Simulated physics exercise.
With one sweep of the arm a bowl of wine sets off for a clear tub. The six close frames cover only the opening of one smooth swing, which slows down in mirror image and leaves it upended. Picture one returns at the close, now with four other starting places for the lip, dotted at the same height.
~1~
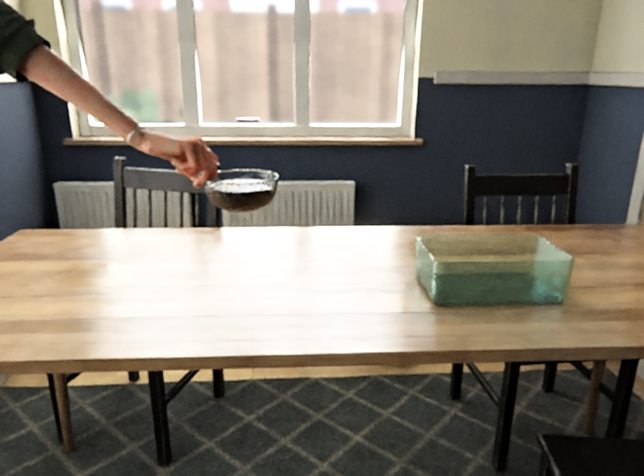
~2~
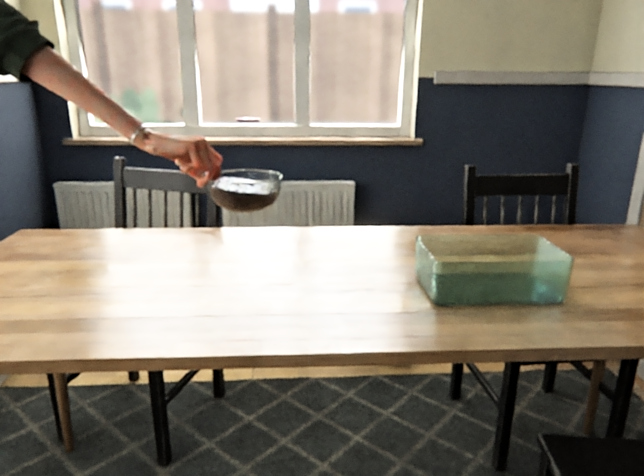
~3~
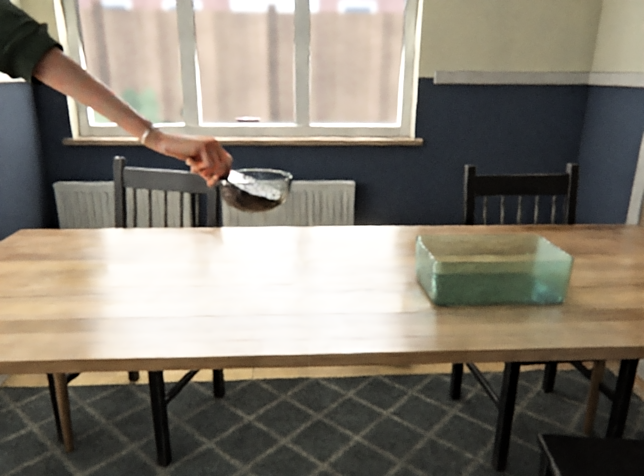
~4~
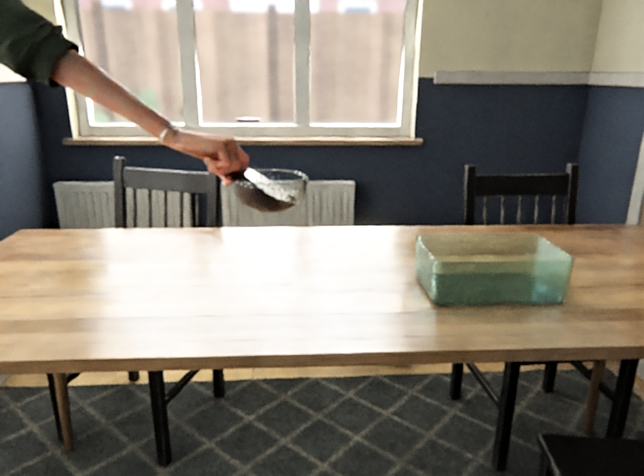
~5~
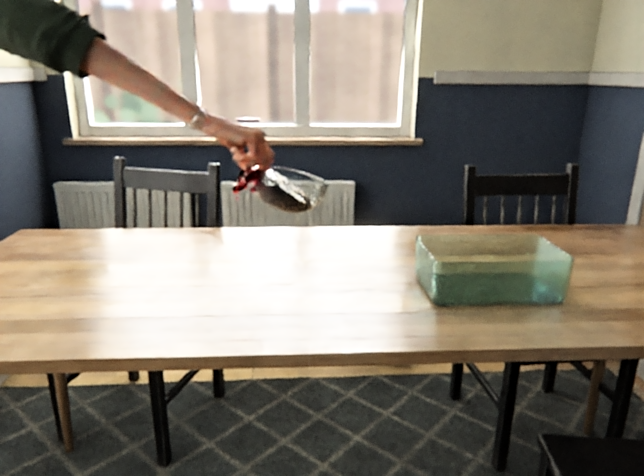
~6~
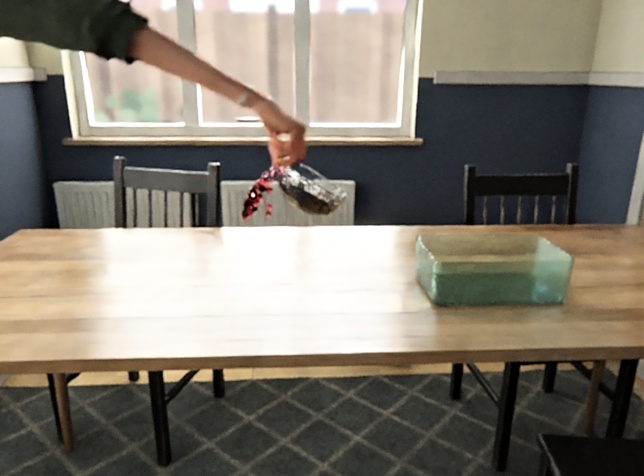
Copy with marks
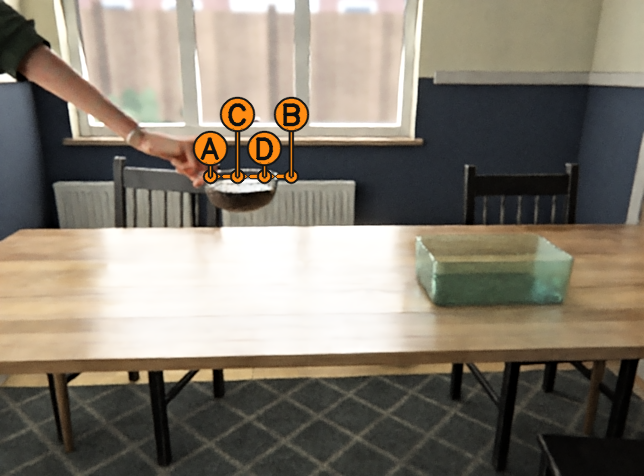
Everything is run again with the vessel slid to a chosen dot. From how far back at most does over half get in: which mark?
That is place B.
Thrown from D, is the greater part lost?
Yes, it does.
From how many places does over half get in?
One of the four.
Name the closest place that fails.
Here it is place D.
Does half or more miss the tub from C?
Yes.
In orange, A at (210, 176); B at (291, 176); C at (237, 176); D at (264, 176).
For place A, about 0 % lands in the tub, 98 % falls short.
For place B, about 67 % lands in the tub, 25 % falls short and 8 % goes beside or beyond.
For place C, about 1 % lands in the tub, 93 % falls short and 5 % goes beside or beyond.
For place D, about 28 % lands in the tub, 65 % falls short and 7 % goes beside or beyond.
